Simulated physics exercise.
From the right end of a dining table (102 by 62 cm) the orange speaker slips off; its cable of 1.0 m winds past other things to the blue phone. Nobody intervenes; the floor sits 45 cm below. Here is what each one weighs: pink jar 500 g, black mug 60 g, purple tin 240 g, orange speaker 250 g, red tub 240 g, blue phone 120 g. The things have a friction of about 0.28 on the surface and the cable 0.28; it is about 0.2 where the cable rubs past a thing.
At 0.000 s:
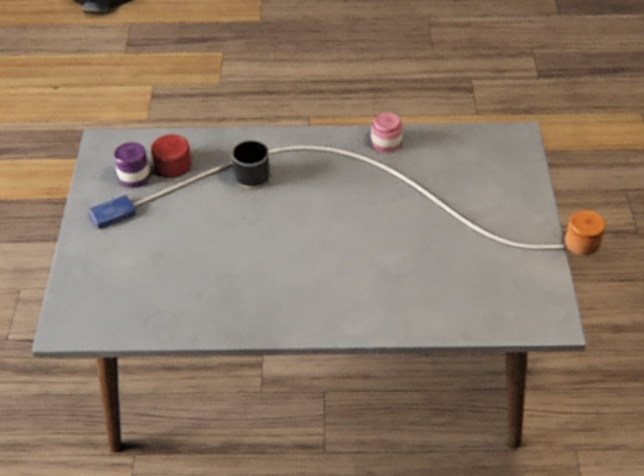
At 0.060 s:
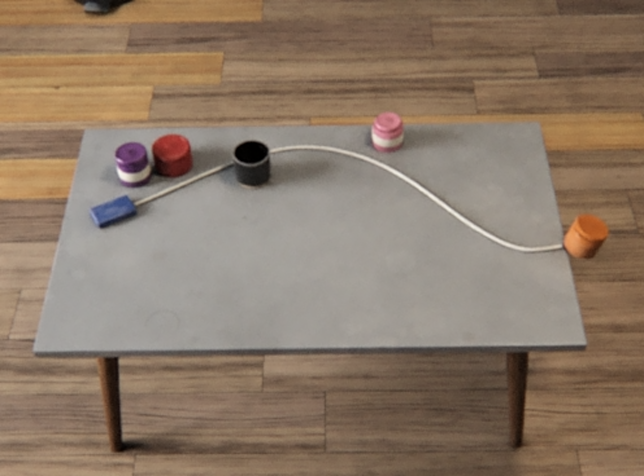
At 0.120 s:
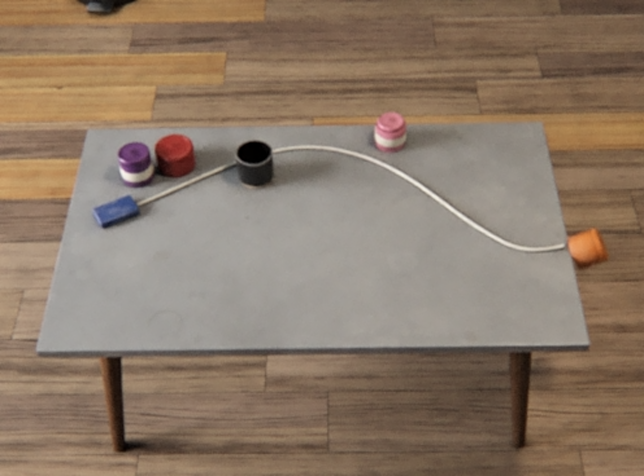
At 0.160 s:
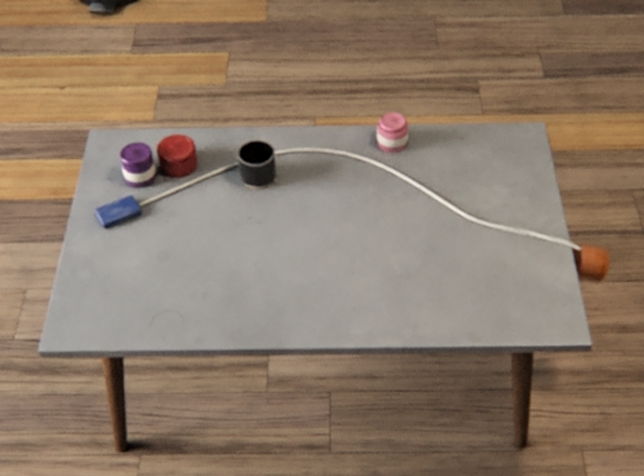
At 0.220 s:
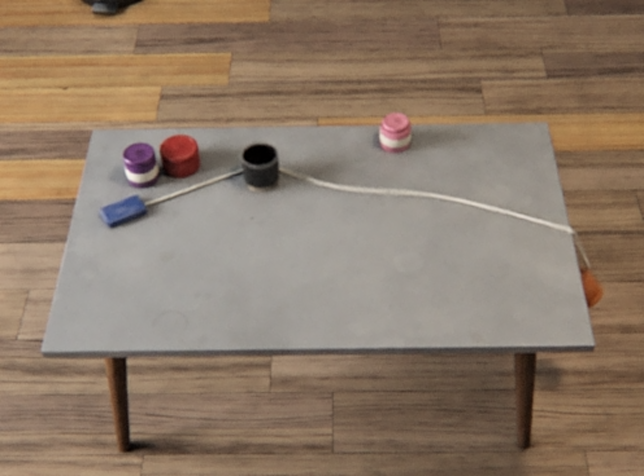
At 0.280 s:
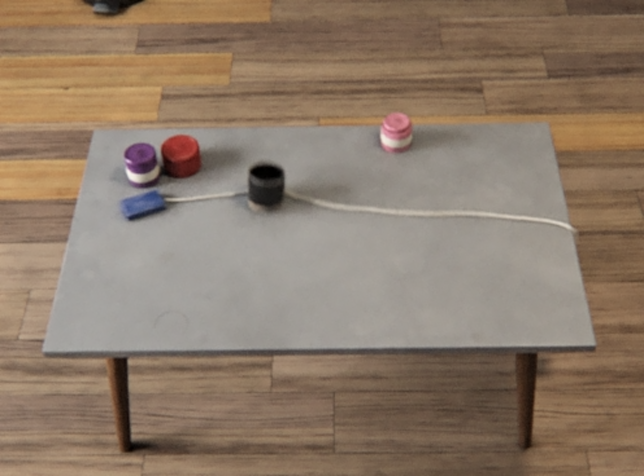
On a gray table, an orange object tipped over the right edge and dropped out of sight, pulling the pale cord straighter, and then the black mug and blue object shifted slightly to the right.
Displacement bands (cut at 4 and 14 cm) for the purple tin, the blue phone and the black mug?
Result: Purple tin low, blue phone high, black mug high.
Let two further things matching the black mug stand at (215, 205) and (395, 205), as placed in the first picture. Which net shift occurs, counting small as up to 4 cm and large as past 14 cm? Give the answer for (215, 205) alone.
At that spot the shift is medium-sized.
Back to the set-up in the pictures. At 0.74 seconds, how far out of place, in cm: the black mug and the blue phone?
Black mug roughly 50 cm, blue phone roughly 60 cm.
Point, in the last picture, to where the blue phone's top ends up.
In the last view, the top sits at about (440, 183).
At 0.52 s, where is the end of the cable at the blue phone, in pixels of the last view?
Pixel estimate: (298, 204).
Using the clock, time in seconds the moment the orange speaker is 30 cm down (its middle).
The clock reads 0.38 s at that moment.
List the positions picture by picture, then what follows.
Purple tin (129, 152); blue phone (112, 209); black mug (250, 152); cable runs through (515, 244) (432, 197) (355, 155) (181, 185), in the first picture.
Orange speaker (589, 226); cable runs through (514, 247) (356, 155) (182, 185), in the second picture.
Orange speaker (588, 250); cable runs through (517, 247) (358, 155) (185, 185), in the third picture.
Orange speaker (588, 263); cable runs through (533, 234) (362, 158) (187, 185), in the fourth picture.
Black mug (260, 155); blue phone (123, 208); orange speaker (581, 289); cable runs through (571, 230) (370, 191) (195, 188), in the fifth picture.
Purple tin (139, 153); blue phone (142, 202); black mug (265, 175); cable runs through (504, 217) (402, 213) (311, 201) (217, 196), in the sixth picture.
After 0.5 s, the cable's tail end at (298, 204); black mug 36 cm off its start, blue phone 34 cm off its start, orange speaker over the edge.
After 0.7 s, the cable's tail end at (400, 203); blue phone 56 cm off its start, black mug 49 cm off its start, orange speaker over the edge.
After 1.0 s, the cable's tail end at (449, 201); blue phone 65 cm off its start at (436, 184), black mug over the edge, orange speaker over the edge.
After 1.2 s, the cable's tail end at (455, 199); blue phone 66 cm off its start, black mug over the edge, orange speaker over the edge.
After 2.4 s, the cable's tail end at (455, 199); blue phone 66 cm off its start at (440, 183), black mug over the edge, purple tin 0 cm off its start at (139, 153), orange speaker over the edge.
